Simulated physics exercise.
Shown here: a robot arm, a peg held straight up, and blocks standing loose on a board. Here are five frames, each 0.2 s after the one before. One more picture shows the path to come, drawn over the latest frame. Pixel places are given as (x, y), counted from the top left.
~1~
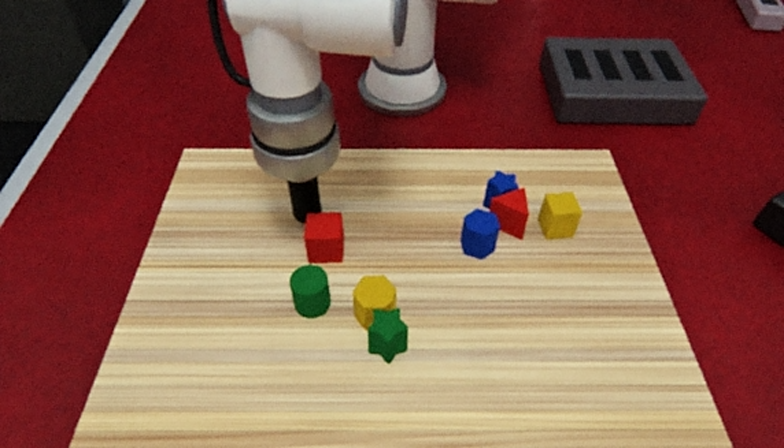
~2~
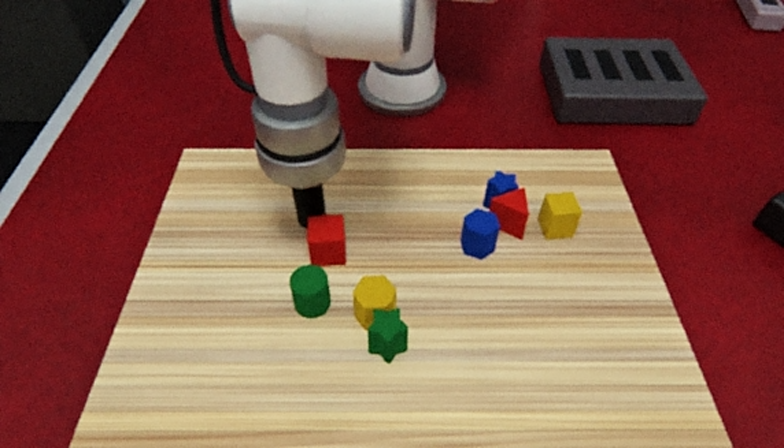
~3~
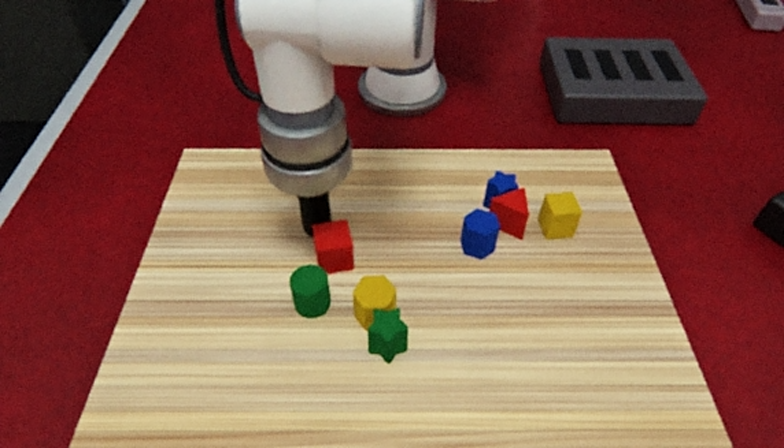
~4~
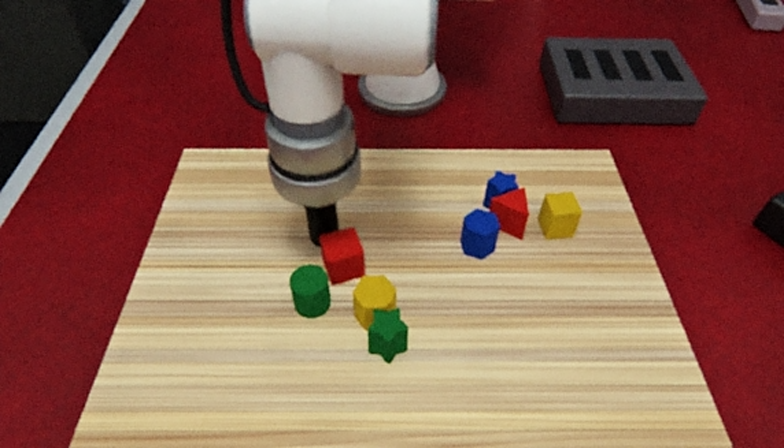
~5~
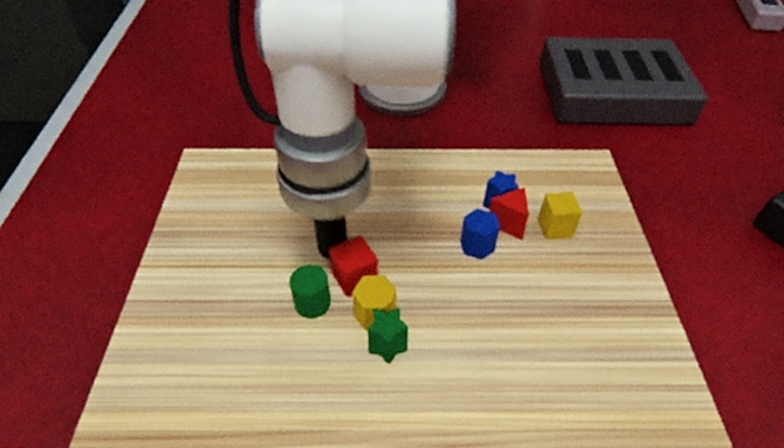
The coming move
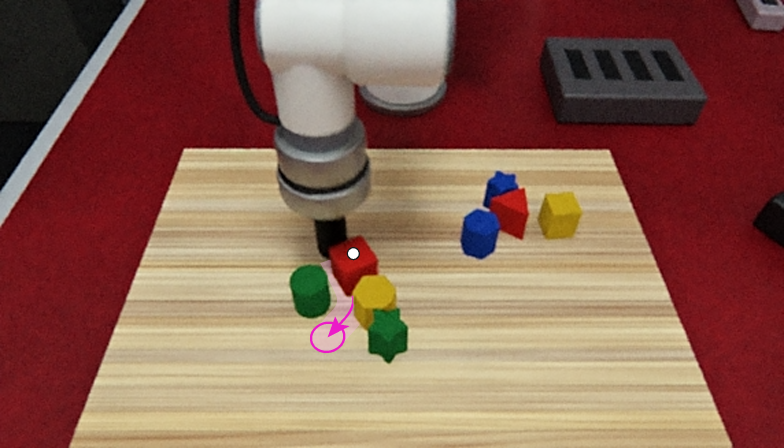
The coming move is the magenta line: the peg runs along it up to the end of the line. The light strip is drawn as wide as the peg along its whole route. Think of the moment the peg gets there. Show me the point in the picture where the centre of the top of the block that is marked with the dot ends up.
The middle of its upper face should be somewhere near (387, 286).
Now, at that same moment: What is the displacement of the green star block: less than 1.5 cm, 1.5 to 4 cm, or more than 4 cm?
Moves 1.5 to 4 cm.
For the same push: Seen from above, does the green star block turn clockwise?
The answer is yes.
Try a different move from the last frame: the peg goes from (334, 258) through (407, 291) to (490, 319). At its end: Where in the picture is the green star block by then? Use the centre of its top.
My best guess is (392, 369).
The line goes from (334, 258) through (347, 283) and (350, 311) to (328, 337); the dot is on the red four-sided block.
What follows on the original path. One third of the way, peg at (347, 274); red four-sided block at (375, 274), turned 30° anticlockwise; yellow hexagonal block at (394, 308), turned 20° clockwise; green star block at (396, 340).
Two thirds of the way, peg at (349, 304); red four-sided block at (387, 286), turned 65° anticlockwise; yellow hexagonal block at (412, 318), turned 50° clockwise; green star block at (399, 350), turned 25° clockwise.
At the end, peg at (326, 329); green circle unmoved; red four-sided block at (387, 286), turned 65° anticlockwise; yellow hexagonal block at (412, 318), turned 50° clockwise; green star block at (399, 350), turned 25° clockwise.
